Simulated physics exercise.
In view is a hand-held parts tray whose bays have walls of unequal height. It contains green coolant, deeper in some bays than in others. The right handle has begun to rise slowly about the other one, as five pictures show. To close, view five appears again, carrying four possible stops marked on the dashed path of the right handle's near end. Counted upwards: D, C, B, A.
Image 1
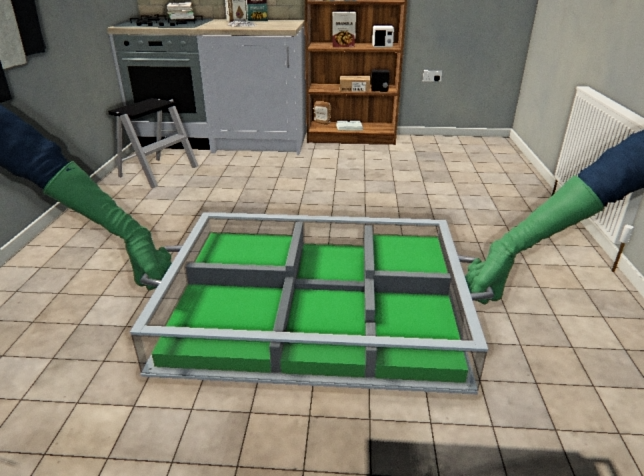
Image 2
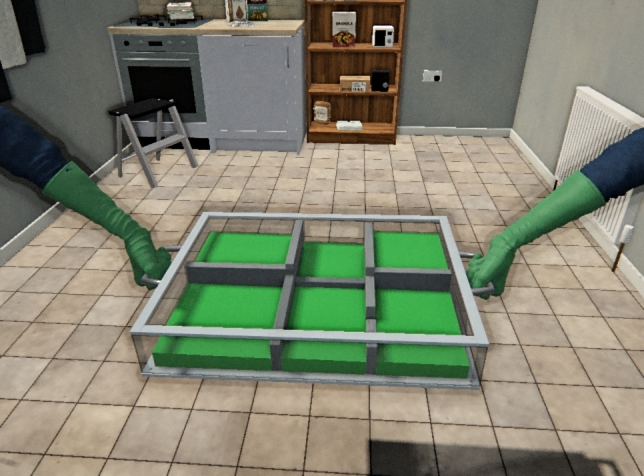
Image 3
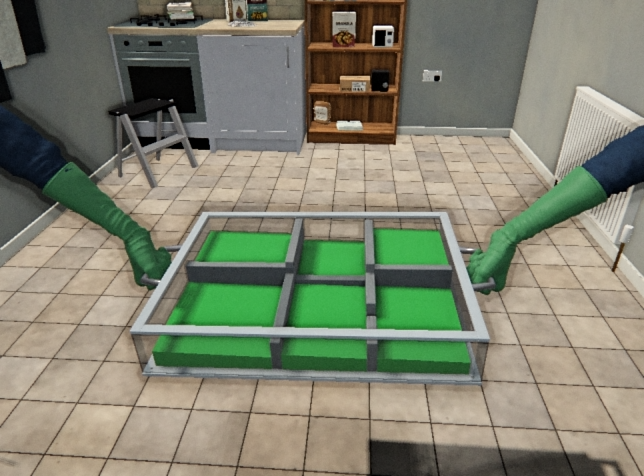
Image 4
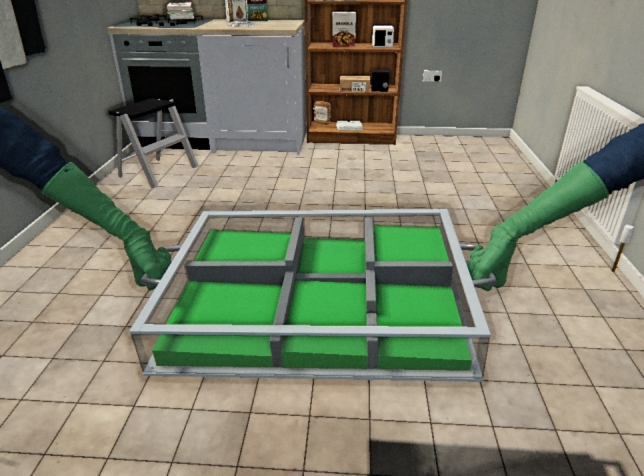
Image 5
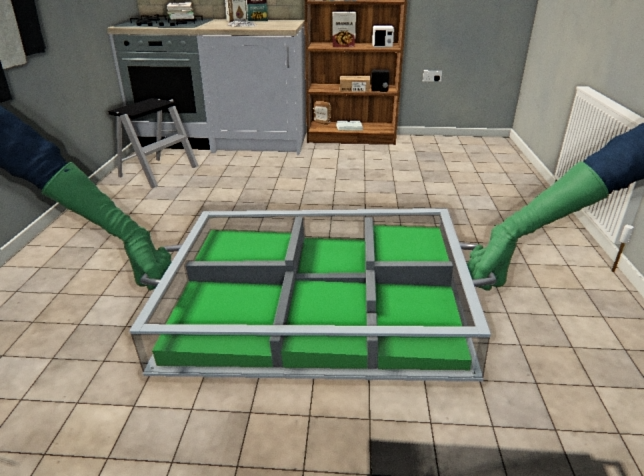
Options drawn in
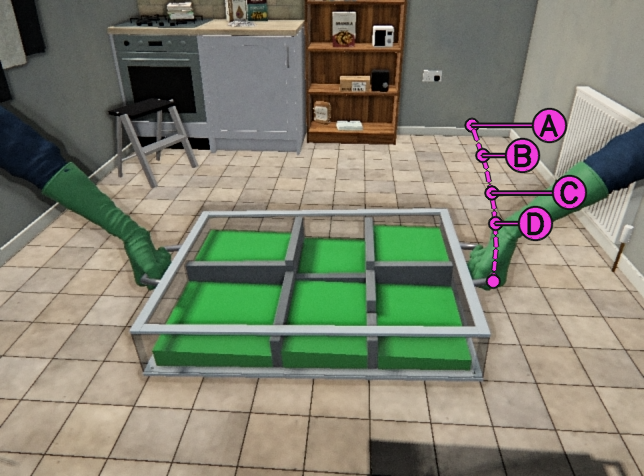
Green-gloved hands holding a clear-sided tray of green liquid in six bays above a tiled kitchen floor, tilting it very slightly left.
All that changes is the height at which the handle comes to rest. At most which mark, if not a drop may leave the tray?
The answer is mark C.
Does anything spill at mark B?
Yes, it does.
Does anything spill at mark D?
No, not at all.
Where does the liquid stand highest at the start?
It is the back right one.
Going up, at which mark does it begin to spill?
It is B.
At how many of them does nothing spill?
Two of them.
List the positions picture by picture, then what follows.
In the first frame, the tray is level; deepest in the back right bay, at (406, 256), shallowest in the back middle; right handle at (483, 277).
The second frame shows tipped about 1° down to the left; no wall is crossed; right handle at (484, 272).
The third frame shows tipped about 2° down to the left; no wall is crossed; right handle at (485, 268).
The fourth frame shows tipped about 3° down to the left; no wall is crossed; right handle at (486, 264).
The fifth frame shows tipped about 3° down to the left; deepest in the back right bay, at (407, 246), shallowest in the front right; right handle at (486, 263).
On the marked copy, A at (471, 125); B at (482, 155); C at (491, 192); D at (495, 223).
Choosing A, about 25 % goes over the rim.
Choosing B, about 9 % goes over the rim.
Choosing C, nothing spills; the front left bay holds the most.
Choosing D, nothing spills; the back left bay holds the most.
